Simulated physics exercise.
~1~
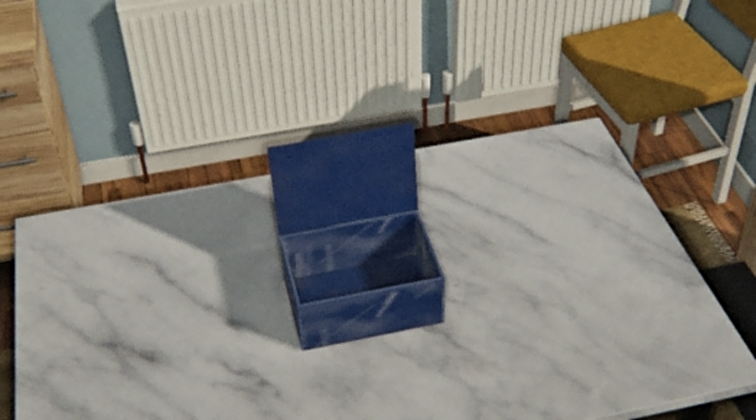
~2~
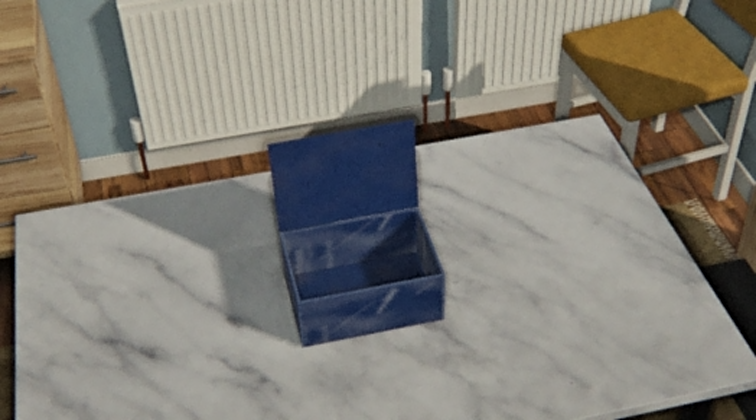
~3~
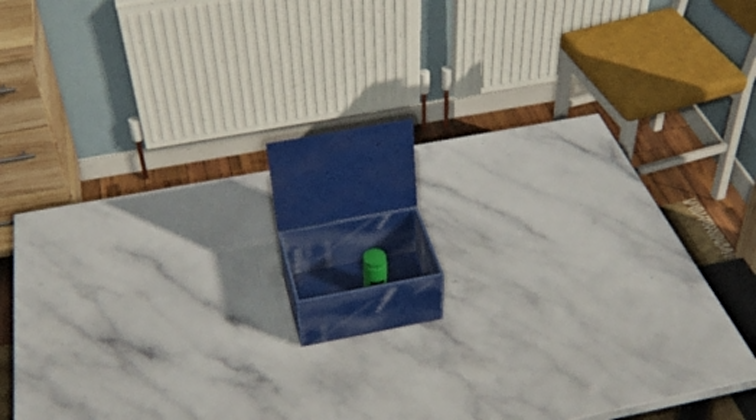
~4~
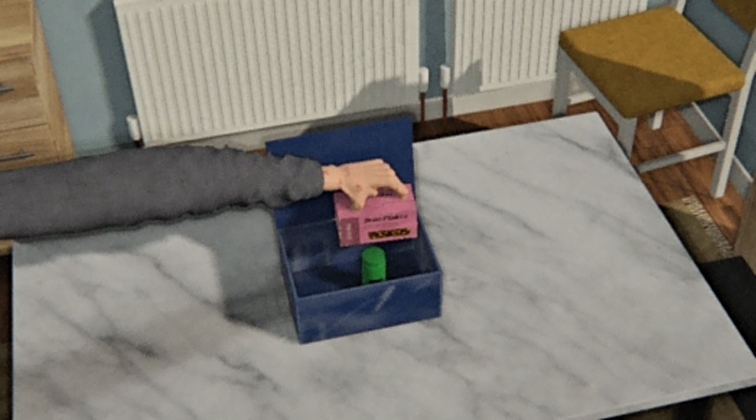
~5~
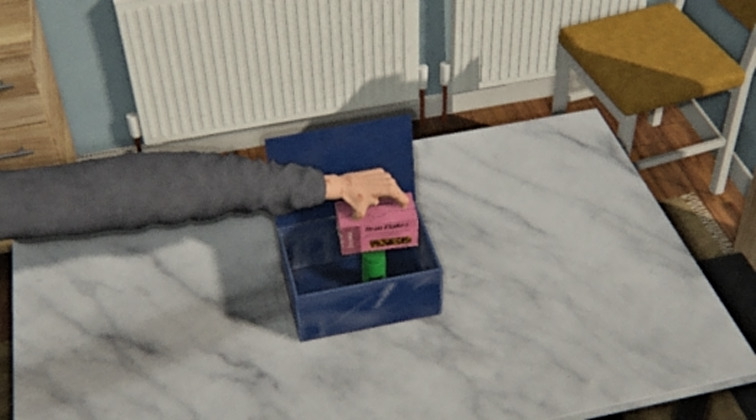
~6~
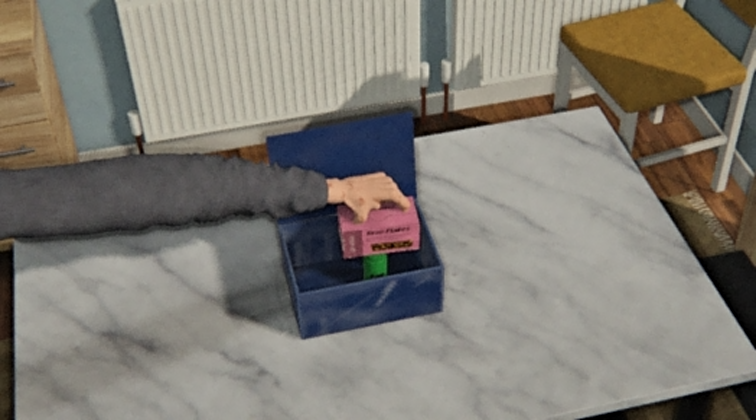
A blue storage box sat open and empty on a marble table, then a green shaker appeared inside, and a gray-sleeved arm reached in from the left and lowered a pink carton over it.
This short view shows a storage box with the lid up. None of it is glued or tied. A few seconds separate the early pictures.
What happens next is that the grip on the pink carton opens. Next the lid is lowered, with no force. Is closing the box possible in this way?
Yes.
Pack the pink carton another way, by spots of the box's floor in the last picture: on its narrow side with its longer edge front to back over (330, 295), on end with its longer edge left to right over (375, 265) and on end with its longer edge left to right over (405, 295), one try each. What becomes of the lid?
First try leaves it shut, second try leaves it partly open, third try leaves it partly open.
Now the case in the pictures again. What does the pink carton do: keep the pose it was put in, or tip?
Simply put, the pink carton gets tilted.
Then, 2.20 s past the last view, lid 68° above the rim; pink carton rocked 62° from its first pose near (382, 230); green shaker rocked 12° from its first pose.
Then, 2.50 s past the last view, lid 32° above the rim; pink carton on its side near (372, 253); green shaker displaced about its own width.
Finally, lid shut; down or leaning hard in the box, pink carton; green shaker still in place. Final places as the last picture's camera would see them, pink carton near (372, 253).
